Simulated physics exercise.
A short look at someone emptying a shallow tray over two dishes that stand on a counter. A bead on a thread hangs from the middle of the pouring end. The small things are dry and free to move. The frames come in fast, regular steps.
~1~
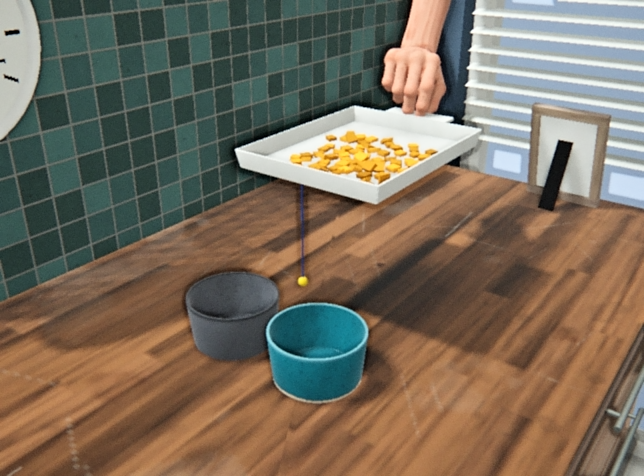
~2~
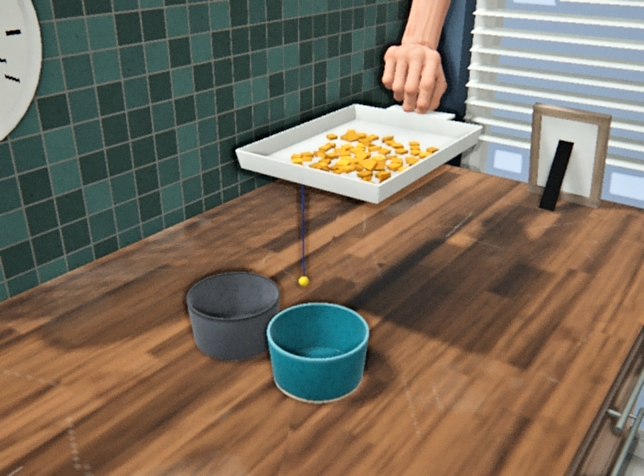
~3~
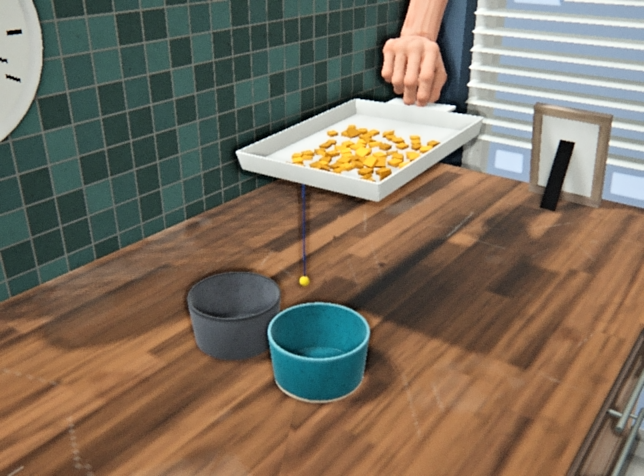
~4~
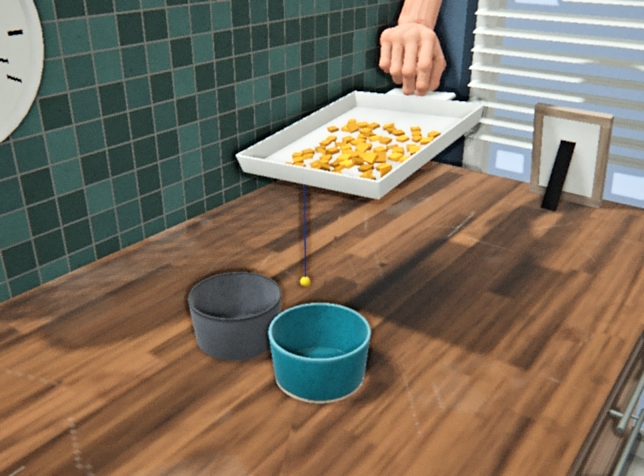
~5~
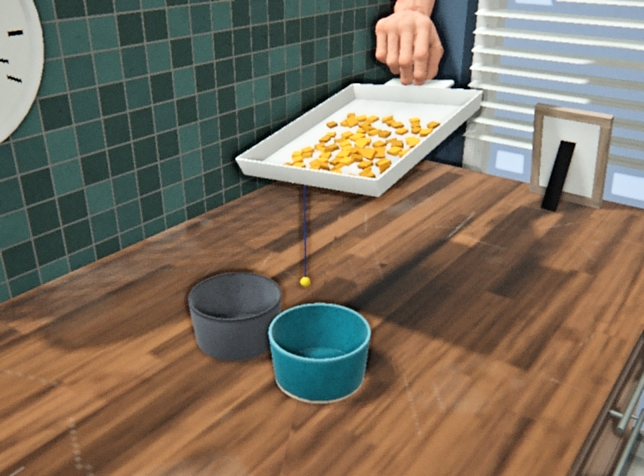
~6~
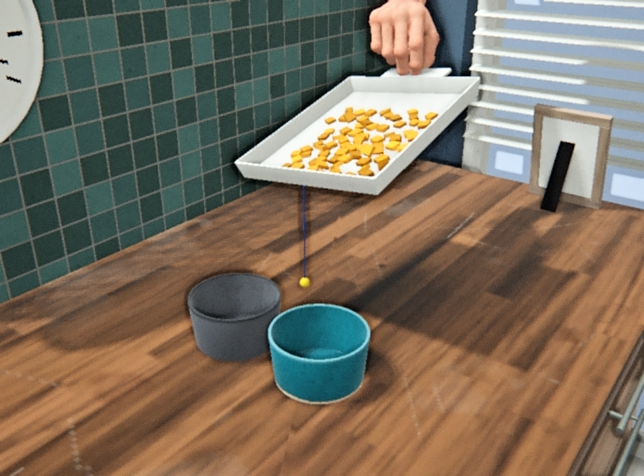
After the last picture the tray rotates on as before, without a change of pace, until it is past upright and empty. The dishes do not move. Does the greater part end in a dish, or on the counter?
They take more than half between them.
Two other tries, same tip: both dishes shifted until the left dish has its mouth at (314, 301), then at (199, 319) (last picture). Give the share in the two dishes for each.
Near 0 % and 10 %.
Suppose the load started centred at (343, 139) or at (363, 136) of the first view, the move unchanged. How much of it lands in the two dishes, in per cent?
First some 60, then 50 per cent.
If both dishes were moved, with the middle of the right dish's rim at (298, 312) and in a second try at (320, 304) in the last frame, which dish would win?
In turn: Left; the left one.
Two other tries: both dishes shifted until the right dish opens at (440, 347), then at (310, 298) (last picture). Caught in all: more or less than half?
In turn: Under half; more than half.
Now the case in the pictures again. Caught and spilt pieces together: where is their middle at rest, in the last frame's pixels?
Roughly at (240, 328).
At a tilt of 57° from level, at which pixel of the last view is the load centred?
Near (295, 153).
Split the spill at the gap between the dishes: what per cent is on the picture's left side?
It comes to 70 per cent or so.
Soon after the last picture, tray tipped steeply; all on the tray.
A little later, tray tipped right over; most on the tray; a small part in the left dish; a stray few outside both; a stray few in the air.
Later still, tray tipped past a quarter turn; about two thirds in the left dish; about a third outside both; a stray few in the air.
At rest, tray tipped past a quarter turn; none in the right dish; about two thirds in the left dish; about a third outside both; a stray few in the air.
